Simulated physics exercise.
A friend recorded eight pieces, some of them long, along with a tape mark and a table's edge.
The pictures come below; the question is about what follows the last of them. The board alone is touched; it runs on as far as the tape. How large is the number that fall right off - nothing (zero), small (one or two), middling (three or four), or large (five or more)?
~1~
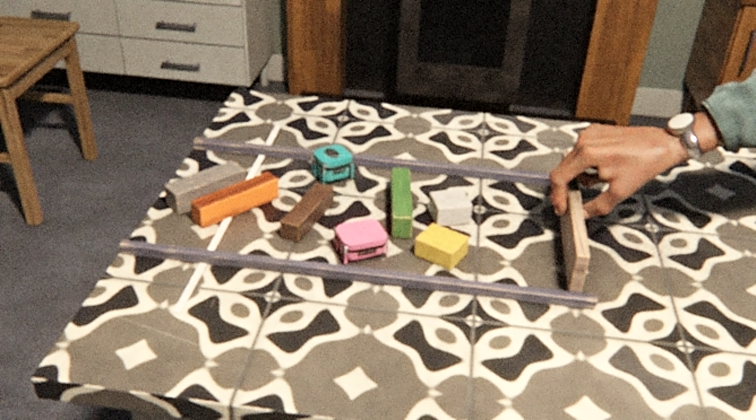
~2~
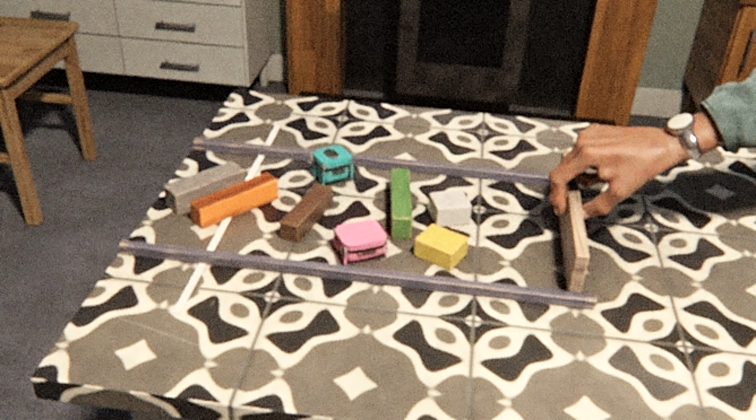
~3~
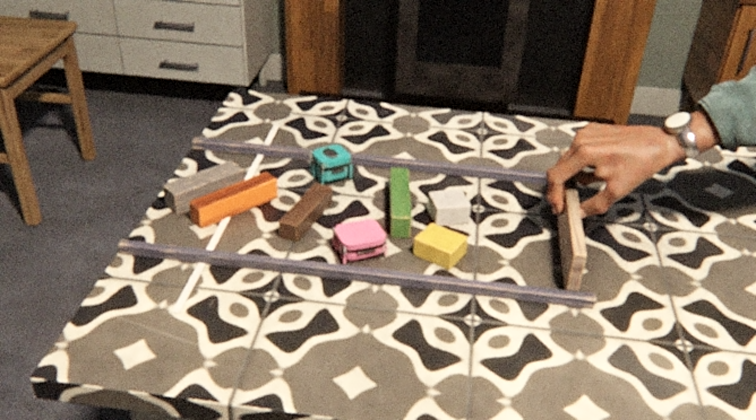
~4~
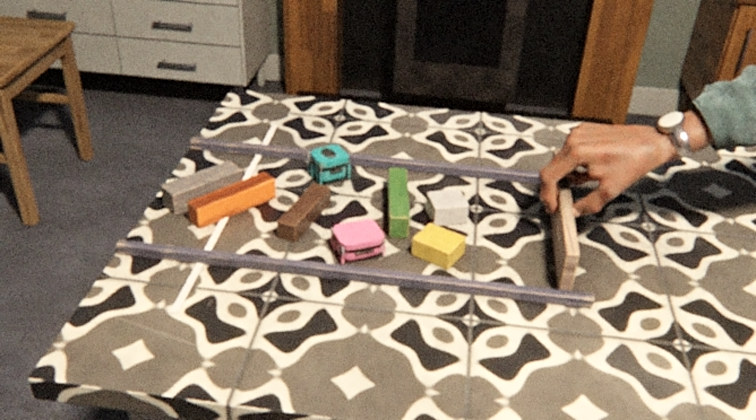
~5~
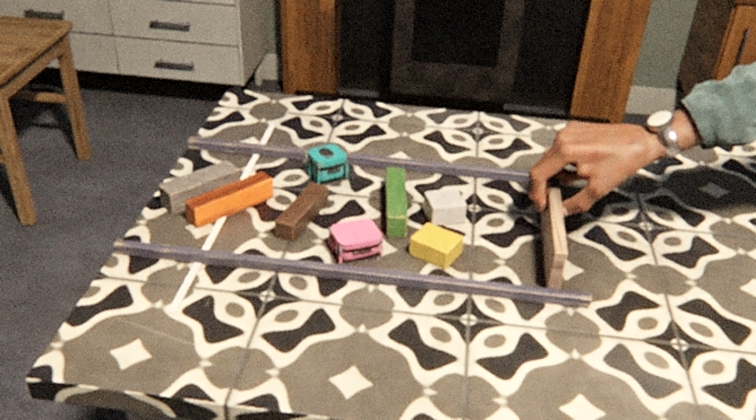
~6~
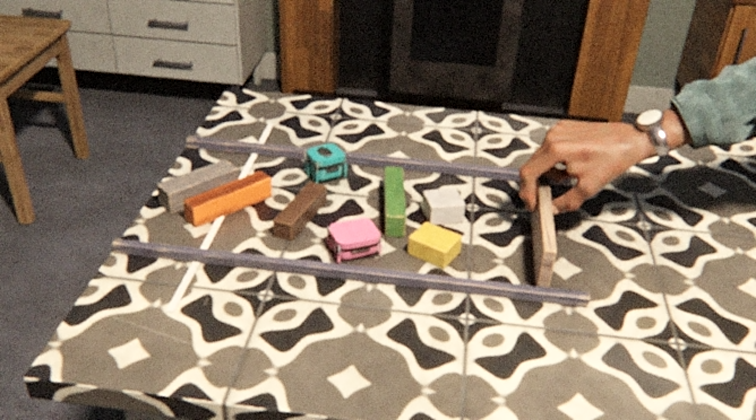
Small - one or two.
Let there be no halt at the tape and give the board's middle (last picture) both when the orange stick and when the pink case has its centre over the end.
The middle is at (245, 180) when it's the orange stick, and at (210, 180) when it's the pink case.
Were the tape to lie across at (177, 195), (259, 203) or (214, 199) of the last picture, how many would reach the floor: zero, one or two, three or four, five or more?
In turn: 5 or more; not one; either three or four.
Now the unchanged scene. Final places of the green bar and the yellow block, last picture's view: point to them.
In the last picture the green bar sits at (190, 181) while the yellow block sits at (191, 224).
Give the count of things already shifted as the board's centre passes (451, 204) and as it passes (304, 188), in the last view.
In order, the tallies are 2 and 8.
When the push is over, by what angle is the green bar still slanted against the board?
Roughly 0° out of line.
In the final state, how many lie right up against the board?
Looks like 3 of them, all told.
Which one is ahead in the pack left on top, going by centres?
Brown bar.
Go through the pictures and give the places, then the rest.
The first frame shows grey bar (206, 187); orange stick (236, 199); brown bar (308, 212); board (571, 217); tape (237, 202).
The second frame shows orange stick (236, 200); turquoise case (332, 166).
The third frame shows brown bar (307, 211); green bar (400, 201).
The fourth frame shows grey bar (203, 187); pink case (358, 242).
The fifth frame shows orange stick (231, 199); board (551, 215).
The sixth frame shows grey bar (199, 186); orange stick (229, 198); brown bar (301, 210); board (541, 213); tape (230, 200).
Soon after, none off yet; grey bar at rest near (199, 186); orange stick at rest near (229, 198); brown bar at rest near (301, 210).
After that, none off yet; grey bar at rest near (199, 186); orange stick at rest near (229, 198); brown bar displaced a little near (271, 205).
And then, none off yet; grey bar displaced a little near (170, 177); orange stick displaced a little near (182, 187); brown bar displaced about its own width near (193, 197).
In the end, the number that fall off is one or two; gone, orange stick and grey bar.
